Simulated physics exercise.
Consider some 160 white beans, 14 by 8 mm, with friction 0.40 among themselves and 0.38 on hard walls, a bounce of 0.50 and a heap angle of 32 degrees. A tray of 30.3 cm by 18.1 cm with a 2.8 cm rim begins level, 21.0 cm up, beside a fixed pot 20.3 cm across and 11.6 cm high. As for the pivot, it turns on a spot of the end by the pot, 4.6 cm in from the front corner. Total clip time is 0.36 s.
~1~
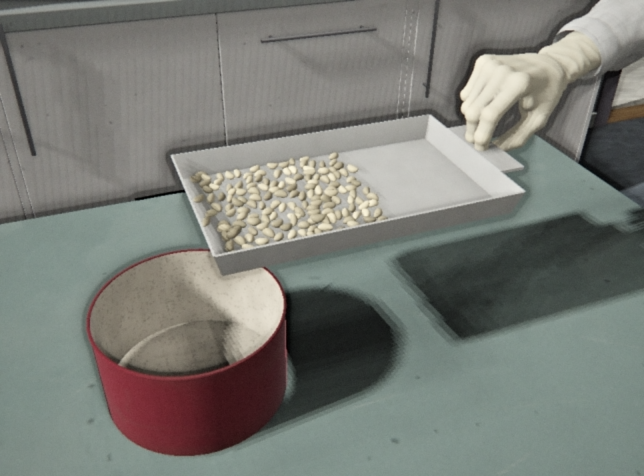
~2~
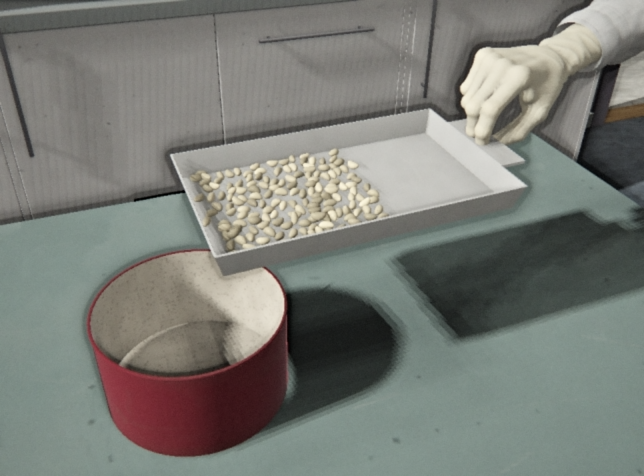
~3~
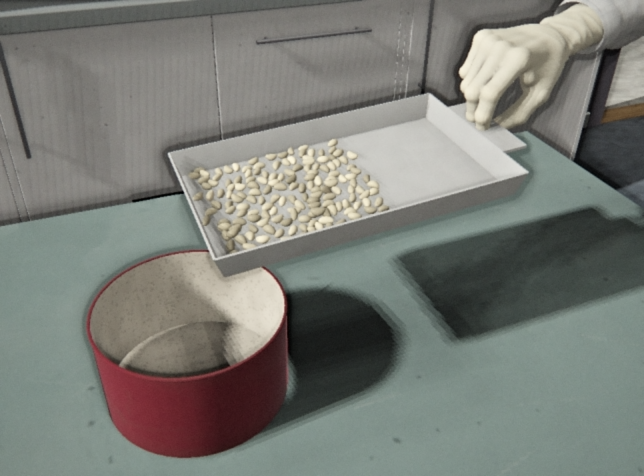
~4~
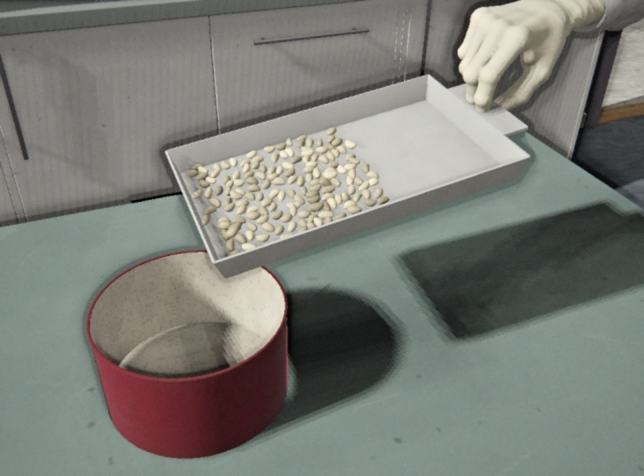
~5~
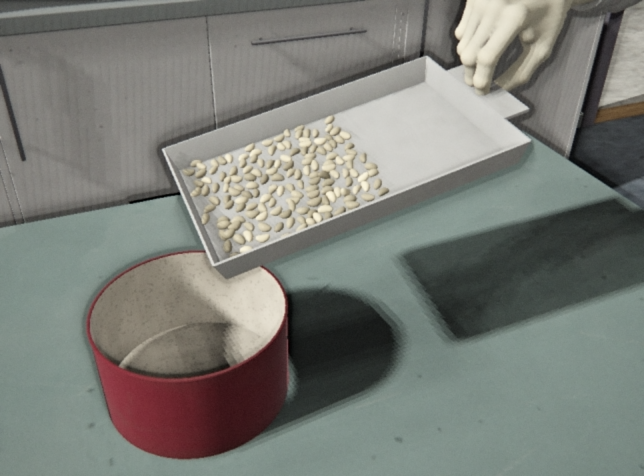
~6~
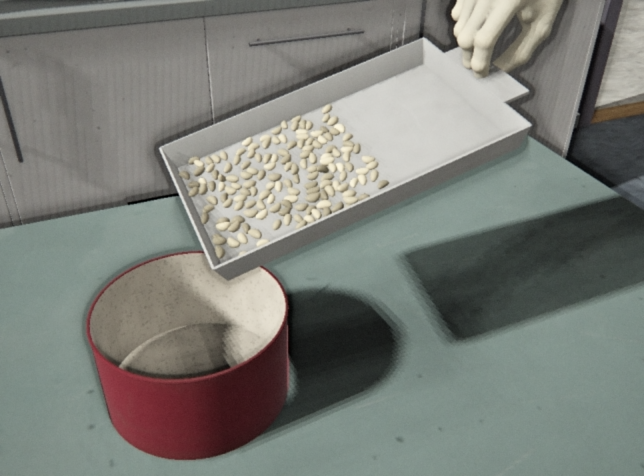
A gloved hand raised the right end of a shallow tray of white beans, tilting it steadily down toward the left above a red pot, while the beans spread out slightly near the lower end.
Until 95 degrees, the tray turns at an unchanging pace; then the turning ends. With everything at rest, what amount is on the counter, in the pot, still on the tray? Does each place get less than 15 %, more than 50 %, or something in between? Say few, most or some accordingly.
Counter: Some. Pot: Most. Tray: Few.
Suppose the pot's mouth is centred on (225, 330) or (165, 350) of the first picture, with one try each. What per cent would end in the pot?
About 100 percent the first time and about 100 percent the second.
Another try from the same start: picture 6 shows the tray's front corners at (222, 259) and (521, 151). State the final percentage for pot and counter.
That works out as pot 65 and counter 35.
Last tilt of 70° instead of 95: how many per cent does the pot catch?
Estimate: Roughly 20 percent.
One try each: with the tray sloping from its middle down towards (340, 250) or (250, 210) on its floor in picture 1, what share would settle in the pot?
First try: Around 45 percent; second try: Around 85 percent.
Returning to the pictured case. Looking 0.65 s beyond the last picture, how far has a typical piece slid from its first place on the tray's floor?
By then it sits near 6 cm from where it began.
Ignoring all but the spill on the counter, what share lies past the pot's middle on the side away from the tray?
Around 80 per cent, give or take.
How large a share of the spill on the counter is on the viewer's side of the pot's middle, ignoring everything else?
Near 100 in a hundred.
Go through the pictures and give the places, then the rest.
In the first frame, tray tilt 0 degrees, front corners at (221, 250) and (515, 189); middle of the pieces at (293, 206); pot at (188, 306).
In the second frame, tray tilt 1 degrees, front corners at (221, 250) and (516, 184); middle of the pieces at (293, 204).
In the third frame, tray tilt 5 degrees, front corners at (220, 252) and (518, 170), lowest corner left front; middle of the pieces at (293, 199).
In the fourth frame, tray tilt 9 degrees, front corners at (220, 255) and (519, 155), lowest corner left front; middle of the pieces at (292, 193).
In the fifth frame, tray tilt 13 degrees, front corners at (219, 257) and (520, 139), lowest corner left front; middle of the pieces at (291, 188).
In the sixth frame, tray tilt 17 degrees, front corners at (219, 260) and (520, 124), lowest corner left front; middle of the pieces at (274, 178); pot at (189, 308).
Then, 0.65 s after the last picture, tilt 53 degrees; the tray holds 100 %, the pot 0 %.
Then, 1.09 s after the last picture, tilt 78 degrees; the tray holds 95 %, the pot 0 %.
Then, 1.60 s after the last picture, tilt 95 degrees; the tray holds 0 %, the pot 75 %.
In the end, counter 25 %, pot 75 %, tray 0 %.
